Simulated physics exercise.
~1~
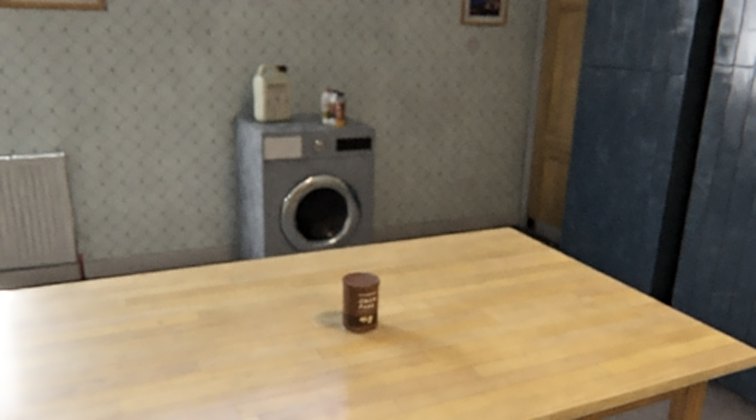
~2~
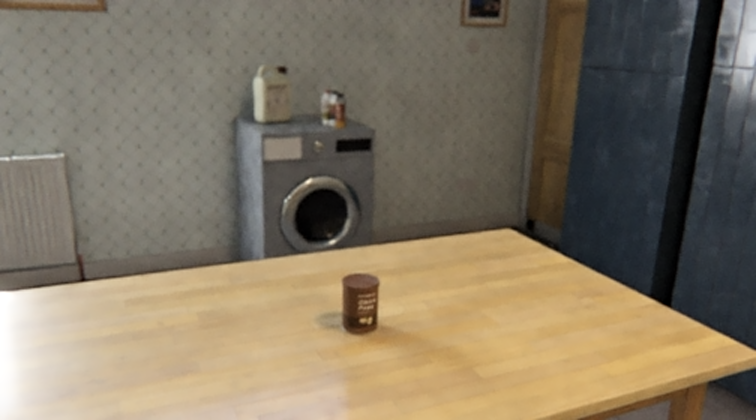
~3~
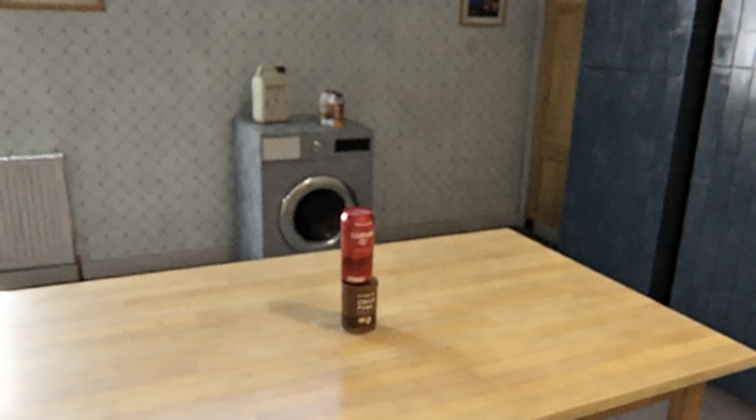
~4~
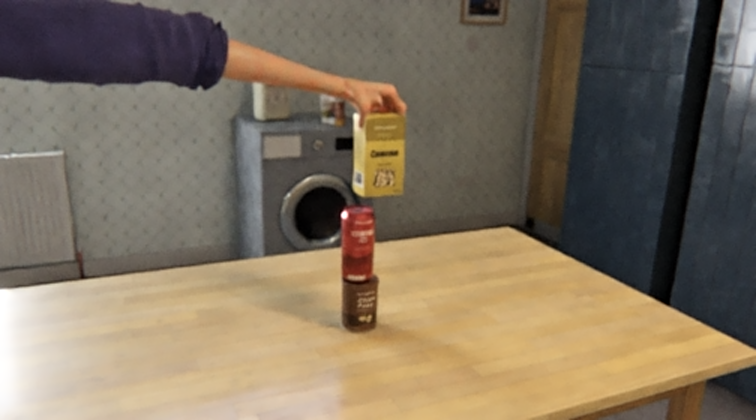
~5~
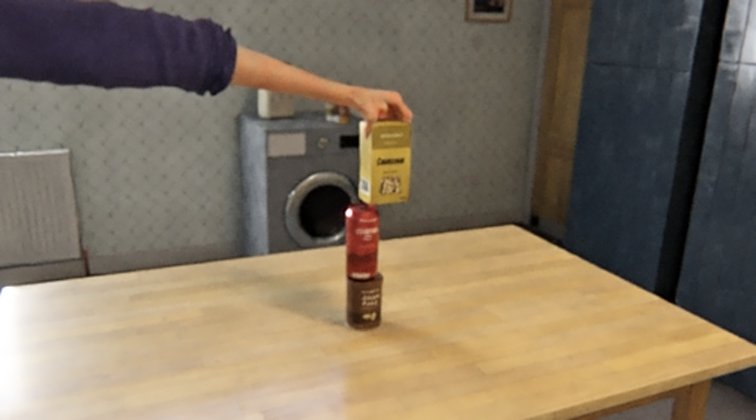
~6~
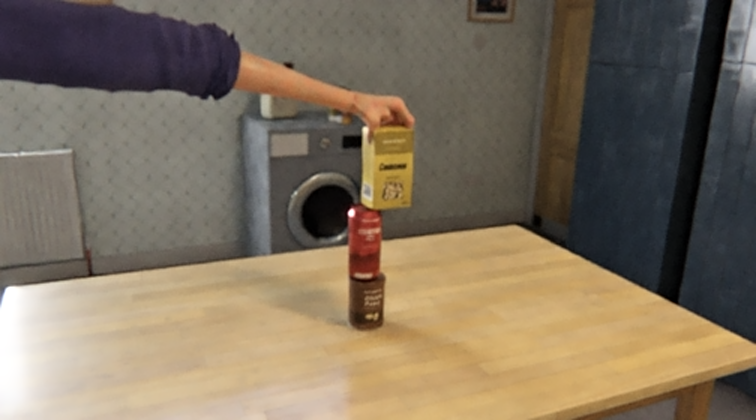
A red can appears on top of a brown tin standing on a wooden table, then a hand reaching in from the left lowers a yellow carton onto the can and keeps hold of its top.
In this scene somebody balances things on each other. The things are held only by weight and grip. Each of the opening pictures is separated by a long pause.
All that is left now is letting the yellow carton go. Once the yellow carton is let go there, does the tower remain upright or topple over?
It topples over.
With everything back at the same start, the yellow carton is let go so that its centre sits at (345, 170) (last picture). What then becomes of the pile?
Next, the heap comes down.
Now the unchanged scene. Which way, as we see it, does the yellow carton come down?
Result: Further right.
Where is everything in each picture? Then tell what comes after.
In the first frame, the last thing is not in view yet; brown tin (361, 303).
In the second frame, the last thing is not in view yet; brown tin (360, 304).
In the third frame, the last thing is not in view yet; brown tin (359, 303).
The fourth frame shows coming down; yellow carton (379, 154); brown tin (360, 302).
The fifth frame shows coming down; yellow carton (385, 162); brown tin (364, 300).
The sixth frame shows in place under the hand; yellow carton (387, 167); brown tin (366, 300).
Then, 0.50 s past the last view, yellow carton now fallen.
Then, 0.70 s past the last view, brown tin displaced a little; red can displaced a little.
Finally, fallen, yellow carton; the other 2 still in place. Final places as the last picture's camera would see them, yellow carton near (413, 296). The pile loses its balance.
